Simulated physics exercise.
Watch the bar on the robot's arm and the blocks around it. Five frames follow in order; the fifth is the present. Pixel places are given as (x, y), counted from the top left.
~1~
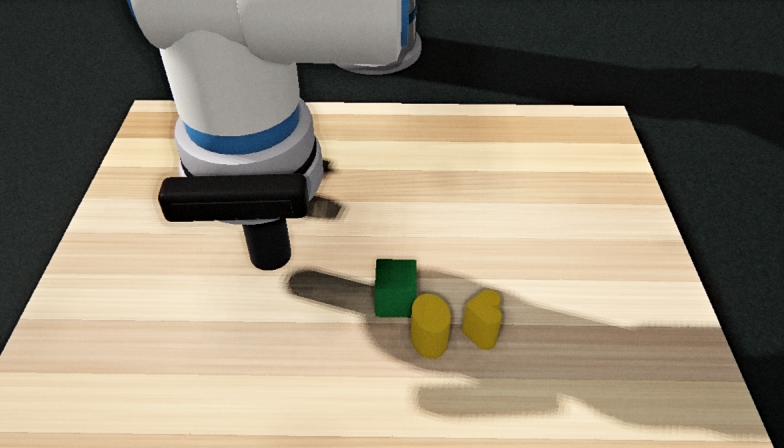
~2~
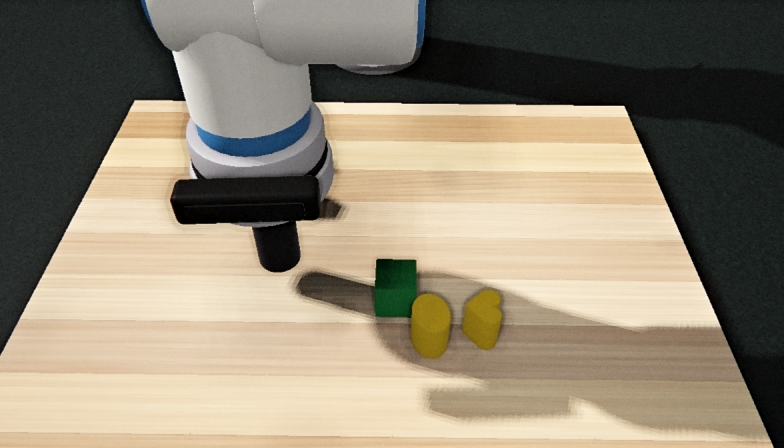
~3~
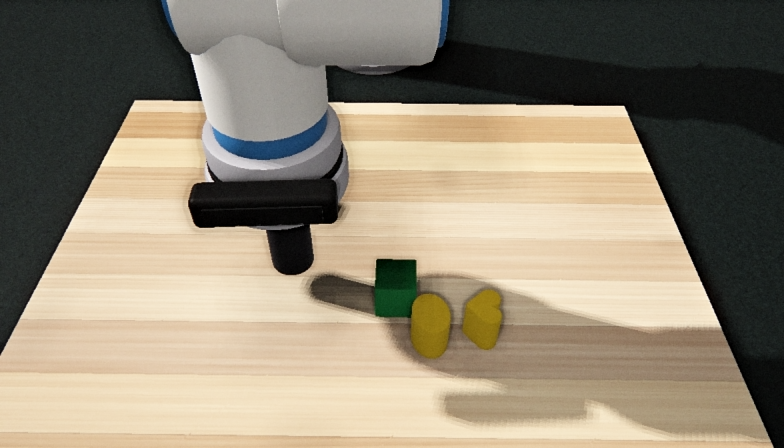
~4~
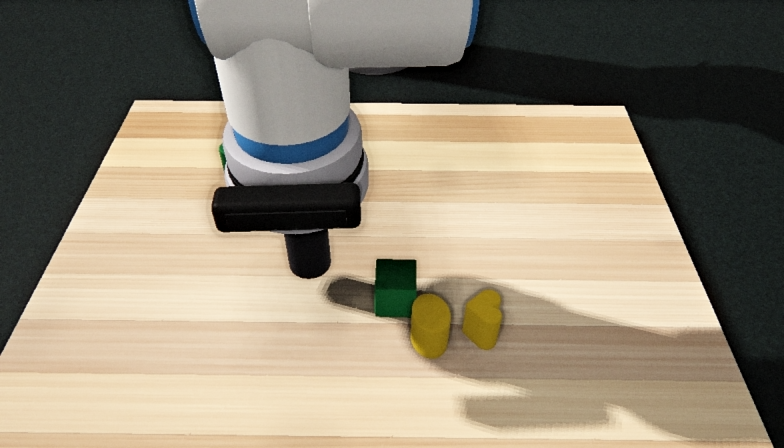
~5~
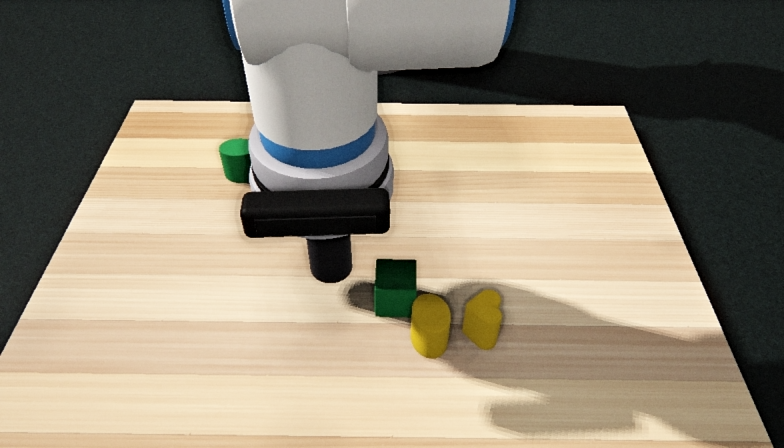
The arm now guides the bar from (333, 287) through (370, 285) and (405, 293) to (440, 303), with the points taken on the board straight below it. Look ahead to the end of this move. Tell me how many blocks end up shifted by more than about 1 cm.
3 or more blocks.
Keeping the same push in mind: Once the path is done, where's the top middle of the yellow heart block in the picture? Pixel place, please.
The point I'd pick in the picture is (515, 321).
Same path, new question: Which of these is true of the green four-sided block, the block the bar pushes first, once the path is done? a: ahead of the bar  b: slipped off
The answer is a.
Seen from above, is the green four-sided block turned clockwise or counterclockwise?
Clockwise from above.
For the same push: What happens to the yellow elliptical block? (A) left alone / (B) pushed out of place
The answer is B.
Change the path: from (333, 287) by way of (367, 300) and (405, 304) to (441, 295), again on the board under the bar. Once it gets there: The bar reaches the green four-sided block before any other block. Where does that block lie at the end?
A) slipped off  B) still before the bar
The answer is B.
The first path, step by step. Halfway along, bar at (389, 269); green four-sided block at (424, 280), turned 45° clockwise; yellow elliptical block at (439, 320).
At the end, bar at (442, 284); green four-sided block at (473, 303), turned 60° clockwise; yellow elliptical block at (466, 347), turned 45° clockwise; yellow heart block at (515, 321).
